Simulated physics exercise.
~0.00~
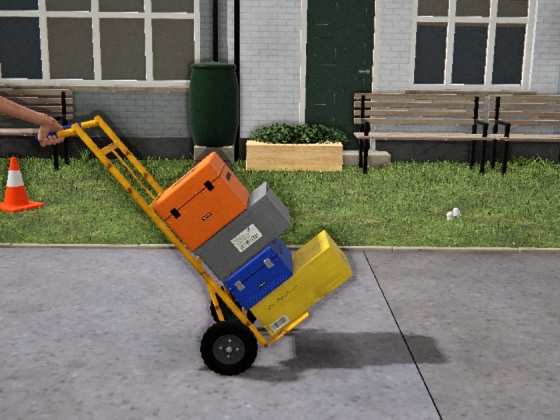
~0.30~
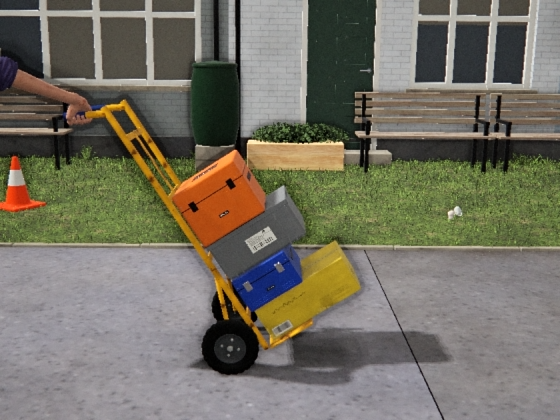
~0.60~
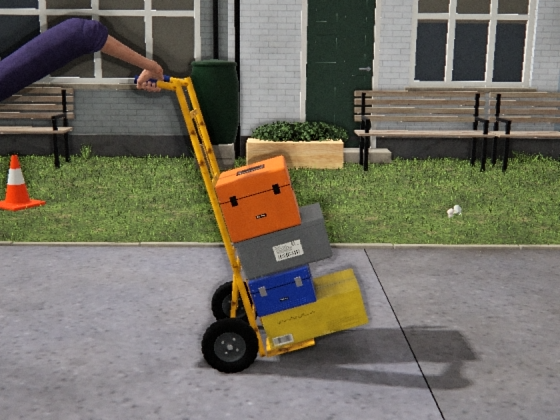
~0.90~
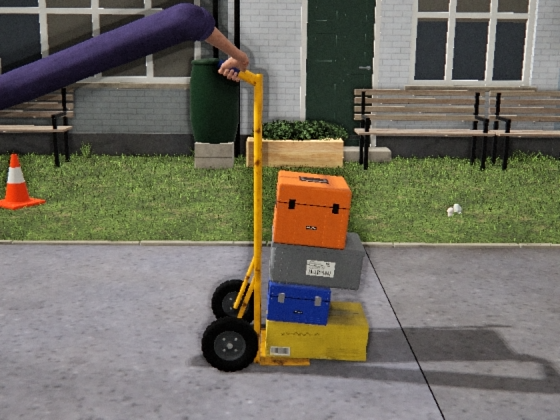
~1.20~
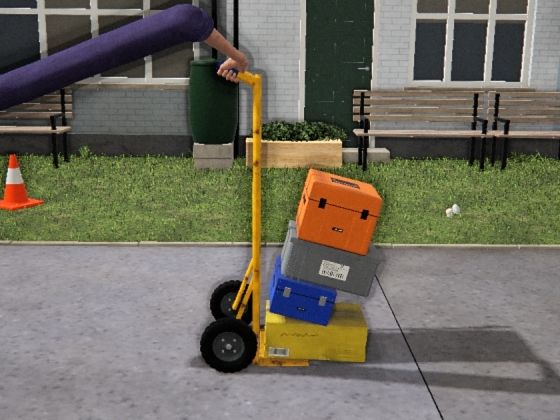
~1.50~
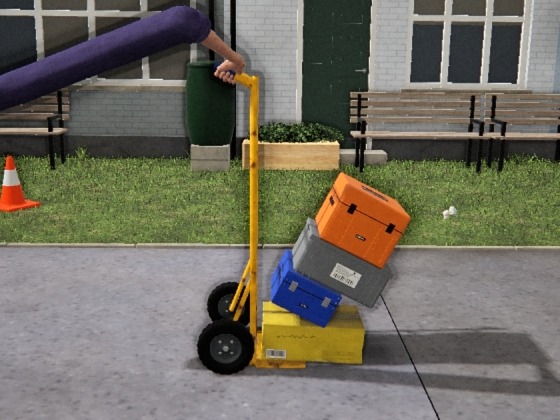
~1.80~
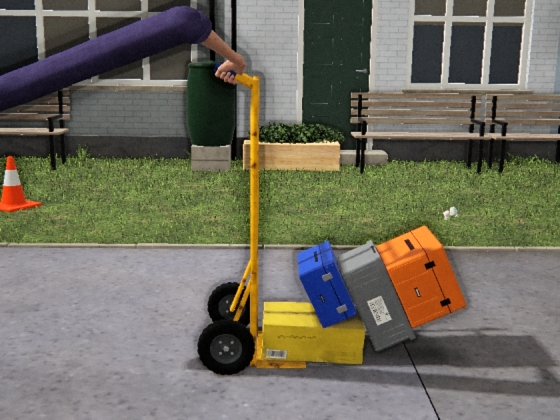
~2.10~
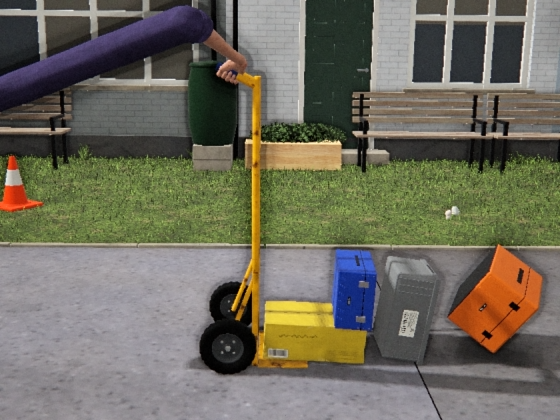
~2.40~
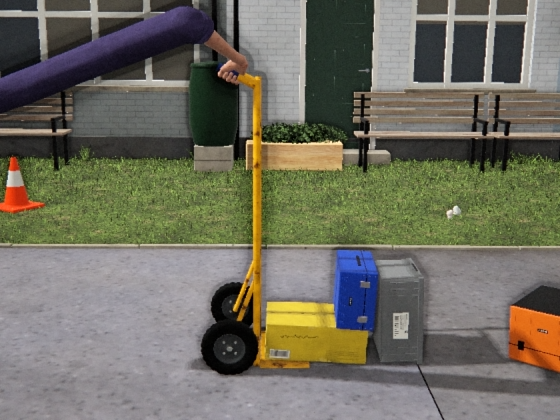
A yellow sack truck stacked with four boxes was swung upright by a purple-sleeved arm, and the top three toppled right; the orange toolbox tumbled away along the pavement, the grey one landed beside the yellow box, and the blue one tipped between them.
